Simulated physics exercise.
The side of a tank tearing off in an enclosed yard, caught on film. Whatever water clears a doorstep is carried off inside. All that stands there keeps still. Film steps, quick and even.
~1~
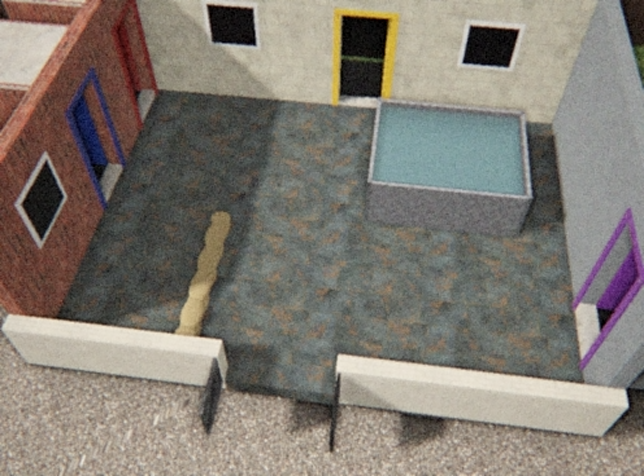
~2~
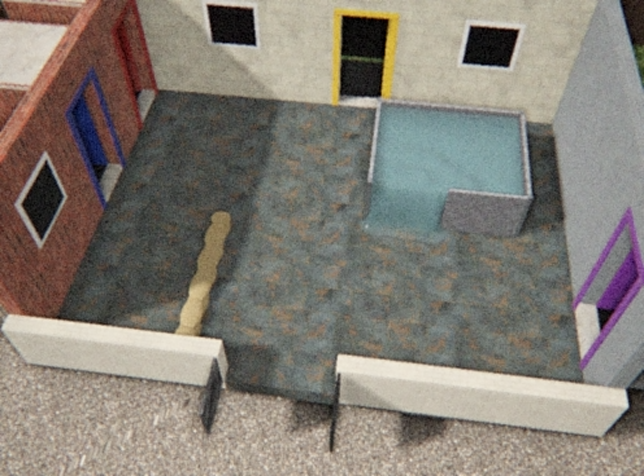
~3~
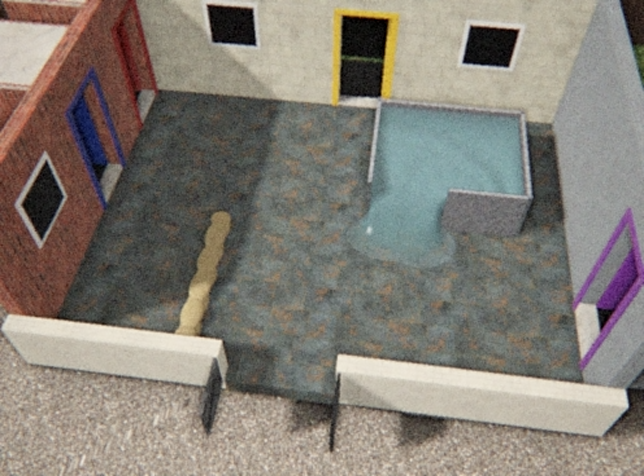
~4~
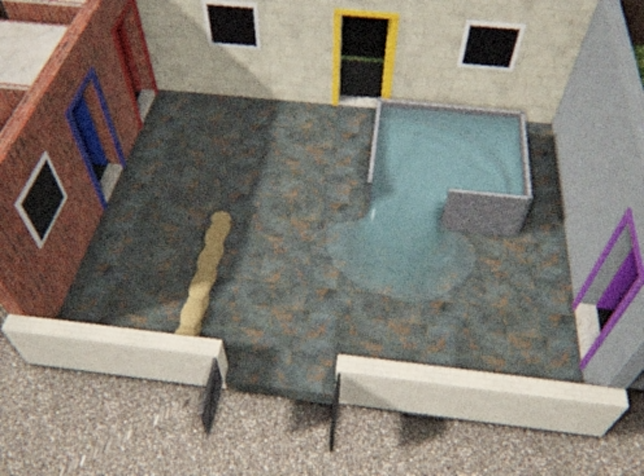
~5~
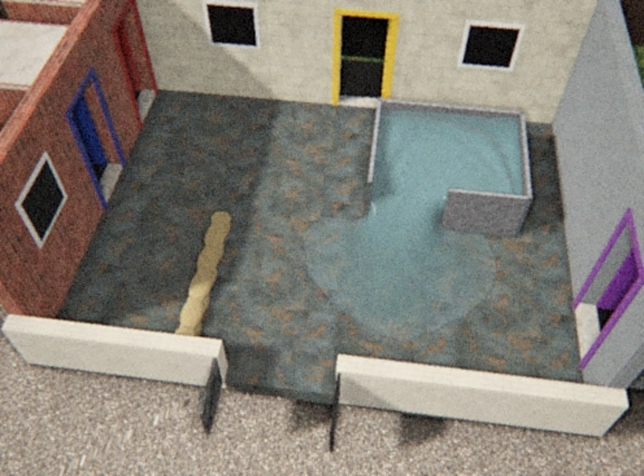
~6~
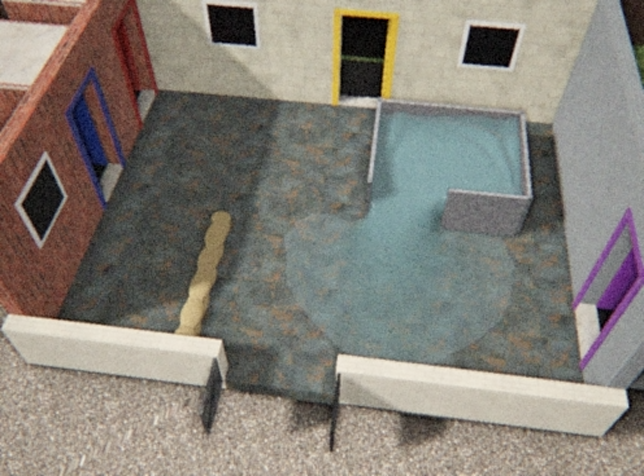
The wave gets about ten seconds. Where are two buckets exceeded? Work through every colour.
Result: The red door stays at or under the cap there. The blue door stays at or under the cap there. The yellow door stays at or under the cap there. The purple door stays at or under the cap there.
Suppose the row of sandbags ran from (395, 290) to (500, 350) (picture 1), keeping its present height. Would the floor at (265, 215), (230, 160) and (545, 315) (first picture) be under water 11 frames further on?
Parched, parched, soaked.
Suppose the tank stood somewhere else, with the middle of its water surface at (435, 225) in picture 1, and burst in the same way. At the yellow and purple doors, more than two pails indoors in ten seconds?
Yellow door falls short, purple door tops the mark.
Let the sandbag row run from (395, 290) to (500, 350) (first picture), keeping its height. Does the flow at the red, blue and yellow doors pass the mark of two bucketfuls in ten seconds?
Lab note - red keeps within bounds, blue keeps within bounds, yellow keeps within bounds.
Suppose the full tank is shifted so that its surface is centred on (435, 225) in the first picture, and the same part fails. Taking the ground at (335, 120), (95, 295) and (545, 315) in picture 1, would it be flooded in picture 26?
In order: Untouched, submerged, submerged.
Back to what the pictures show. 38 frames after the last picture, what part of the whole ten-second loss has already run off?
Near 75 in a hundred, I reckon.
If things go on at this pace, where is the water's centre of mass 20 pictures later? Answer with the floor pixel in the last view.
Somewhere around (413, 259) in the last view.
A moment on, water covers 30 % of the floor; the red door not reached, the blue door not reached, the yellow door not reached, the purple door wet at the sill, nothing in.
Next, water covers 35 % of the floor; the red door not reached, the blue door not reached, the yellow door not reached, the purple door wet at the sill, nothing in.
Then, water covers 45 % of the floor; the red door not reached, the blue door not reached, the yellow door not reached, the purple door under two buckets in.
Later, water covers 70 % of the floor; the red door not reached, the blue door wet at the sill, nothing in, the yellow door not reached, the purple door under two buckets in.
In the end, water covers 90 % of the floor; the red door wet at the sill, nothing in, the blue door wet at the sill, nothing in, the yellow door wet at the sill, nothing in, the purple door under two buckets in.
